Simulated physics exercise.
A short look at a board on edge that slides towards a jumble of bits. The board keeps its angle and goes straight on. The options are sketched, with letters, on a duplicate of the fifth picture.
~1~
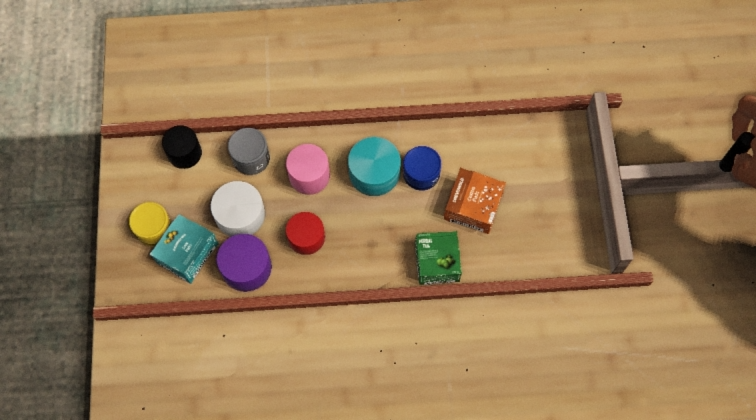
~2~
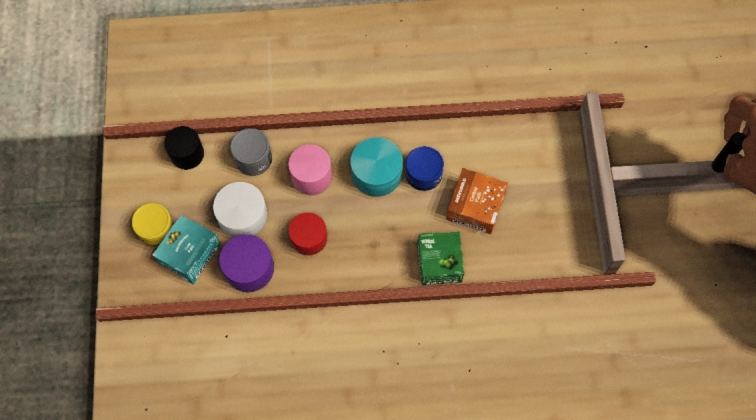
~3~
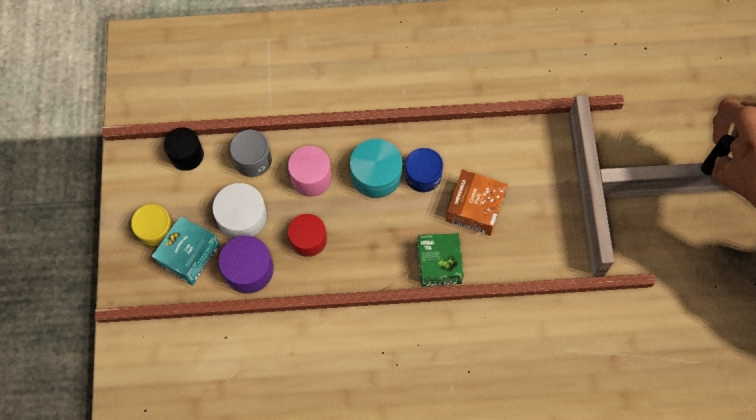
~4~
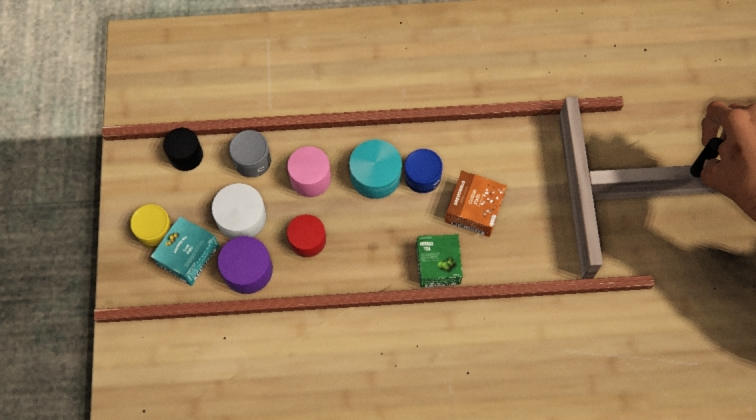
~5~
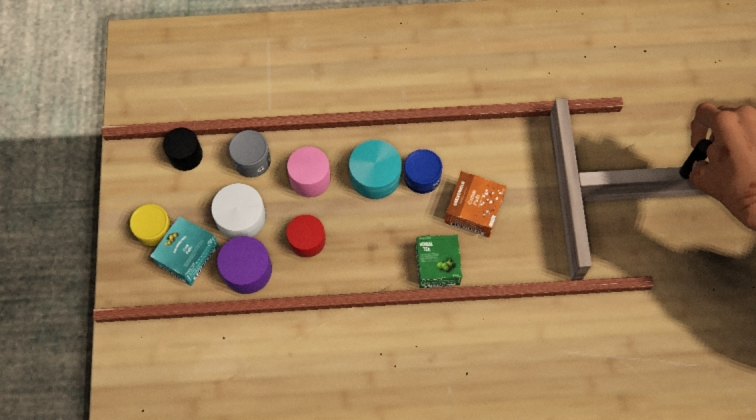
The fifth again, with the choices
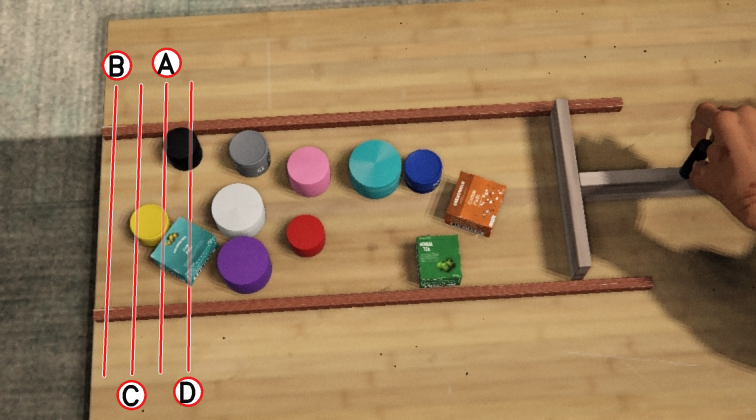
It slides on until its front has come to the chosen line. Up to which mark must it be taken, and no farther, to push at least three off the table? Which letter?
D.
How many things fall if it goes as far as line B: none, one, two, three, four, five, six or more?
Six or more.
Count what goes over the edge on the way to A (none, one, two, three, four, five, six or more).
Six or more.
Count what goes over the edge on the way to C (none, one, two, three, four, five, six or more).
In all, six or more.
On the copy, A at (164, 220); B at (110, 223); C at (137, 221); D at (190, 218).
On D. First, board (436, 187); green box (412, 263); turquoise tin (362, 170).
Then, board (298, 195); yellow tub (145, 223); black pot (157, 147).
Finally, board (188, 201); yellow tub over the edge; turquoise packet over the edge; four fallen.
By contrast, A drops seven, but is farther than needed; B drops twelve, but is farther than needed; C drops eight, but is farther than needed.
